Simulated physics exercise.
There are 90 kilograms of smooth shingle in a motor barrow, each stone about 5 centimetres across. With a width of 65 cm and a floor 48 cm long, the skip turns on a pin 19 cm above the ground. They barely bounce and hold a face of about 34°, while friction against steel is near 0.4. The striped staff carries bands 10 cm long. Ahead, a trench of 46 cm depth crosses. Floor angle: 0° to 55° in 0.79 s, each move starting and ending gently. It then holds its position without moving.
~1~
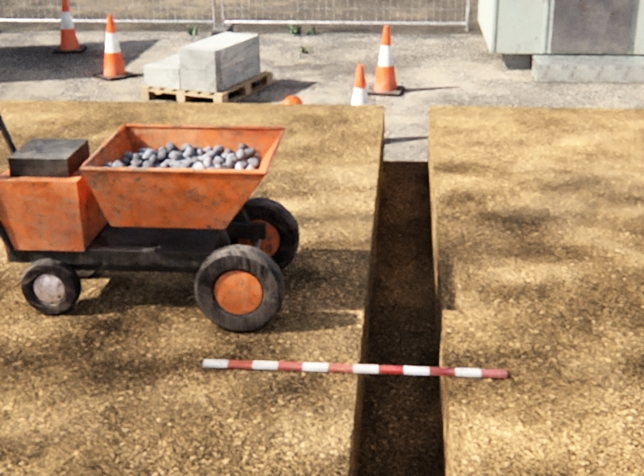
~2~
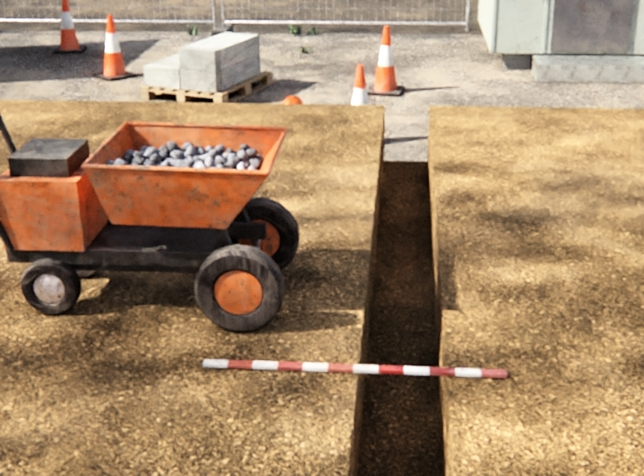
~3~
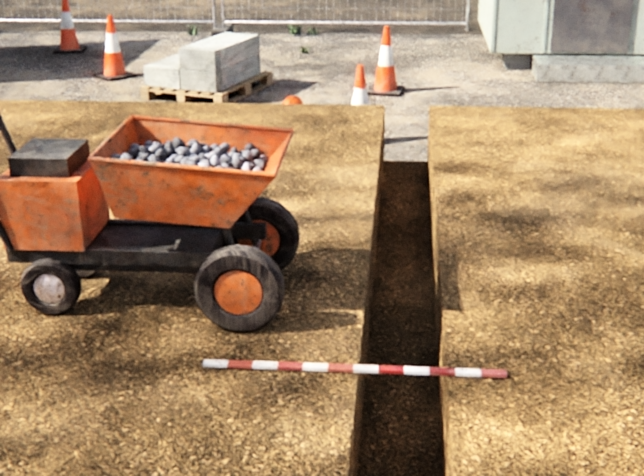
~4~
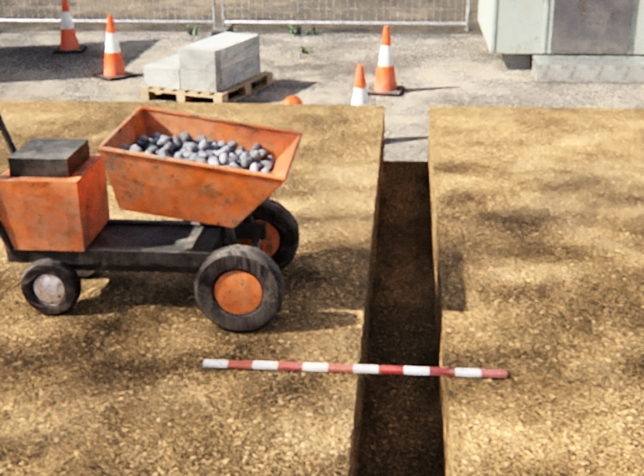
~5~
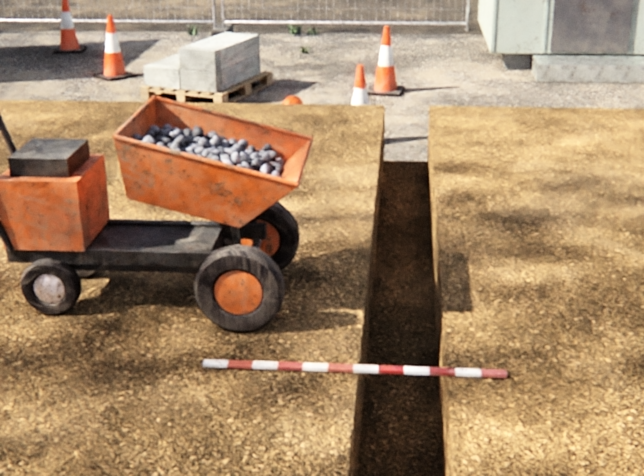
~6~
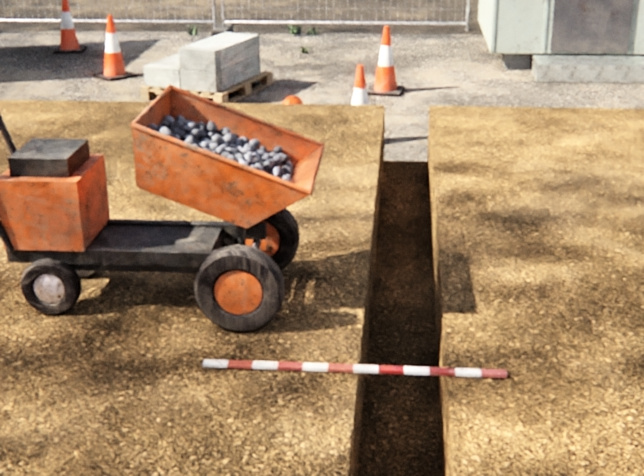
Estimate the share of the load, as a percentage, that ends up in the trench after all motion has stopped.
Roughly 48 per cent of the load ends up there.
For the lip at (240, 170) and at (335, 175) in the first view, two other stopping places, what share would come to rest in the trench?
Near 55 then near 10 percent.
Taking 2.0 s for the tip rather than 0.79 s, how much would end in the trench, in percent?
Probably about 50 in a hundred.
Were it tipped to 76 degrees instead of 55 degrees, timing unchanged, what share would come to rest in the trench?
I'd expect around 80 in a hundred.
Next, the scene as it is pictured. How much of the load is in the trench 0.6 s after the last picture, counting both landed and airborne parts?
Some 10 per cent.
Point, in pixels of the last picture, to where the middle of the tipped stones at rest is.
(415, 386).
Then, 0.3 s after the last picture the floor is at 46°, 100 % in the skip; the foremost stones are at (326, 202).
Then, 0.6 s after the last picture the floor is at 55°, 91 % in the skip, 9 % in the trench; the foremost stones are at (412, 255).
Then, 0.9 s after the last picture the floor is at 55°, 56 % in the skip, 33 % in the trench, 10 % past the trench; the foremost stones are at (510, 306).
Then, 2.9 s after the last picture the floor is at 55°, 42 % in the skip, 48 % in the trench, 11 % past the trench; the foremost stones are at (607, 309).
